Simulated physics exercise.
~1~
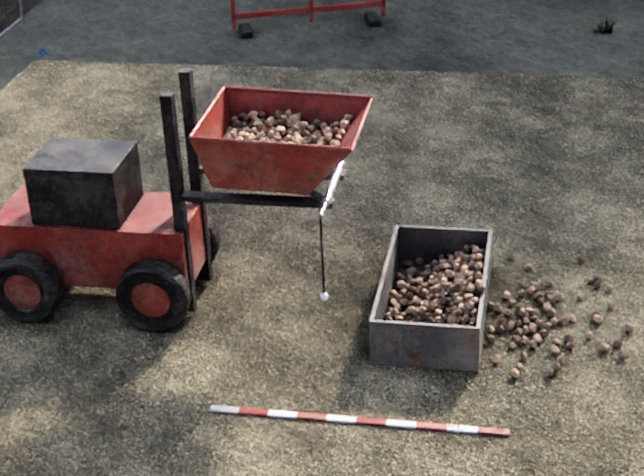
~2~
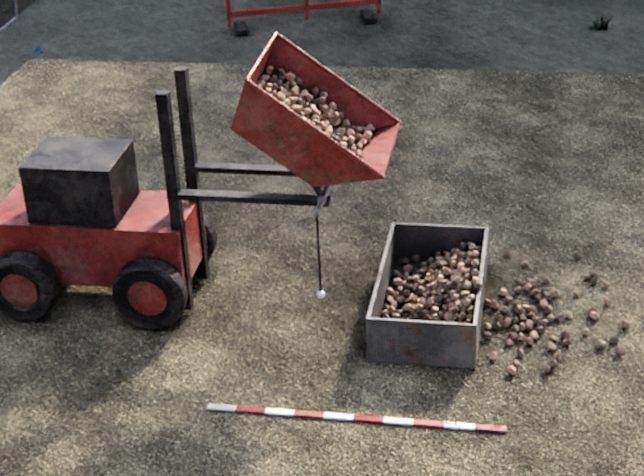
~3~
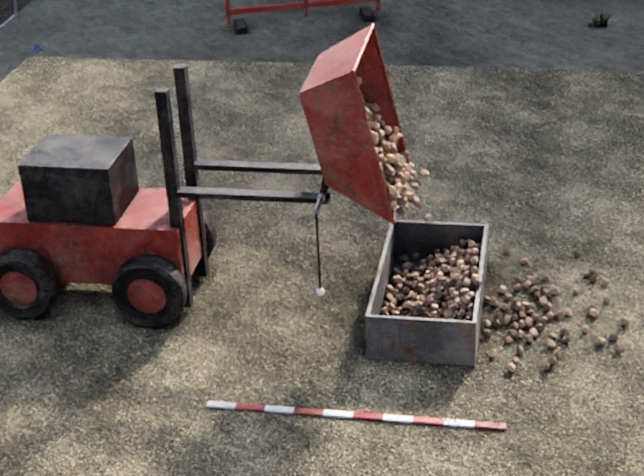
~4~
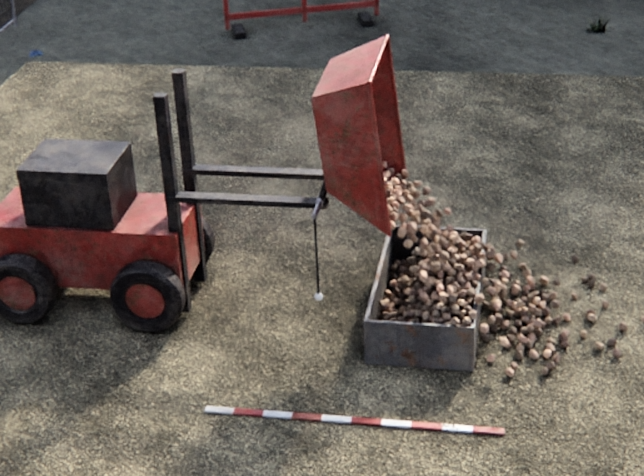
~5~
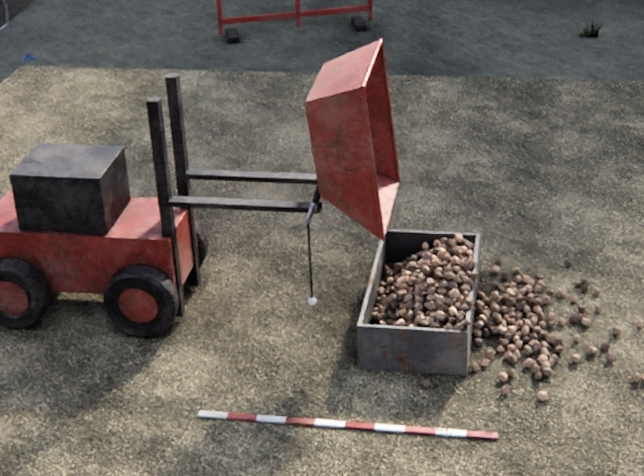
In the video, a red forklift-like vehicle tips a raised red skip of brownish stones to the right, pouring them into a grey bin already holding stones. The skip ends steeply tilted and empty, with the bin heaped and more stones scattered on the ground to its right.
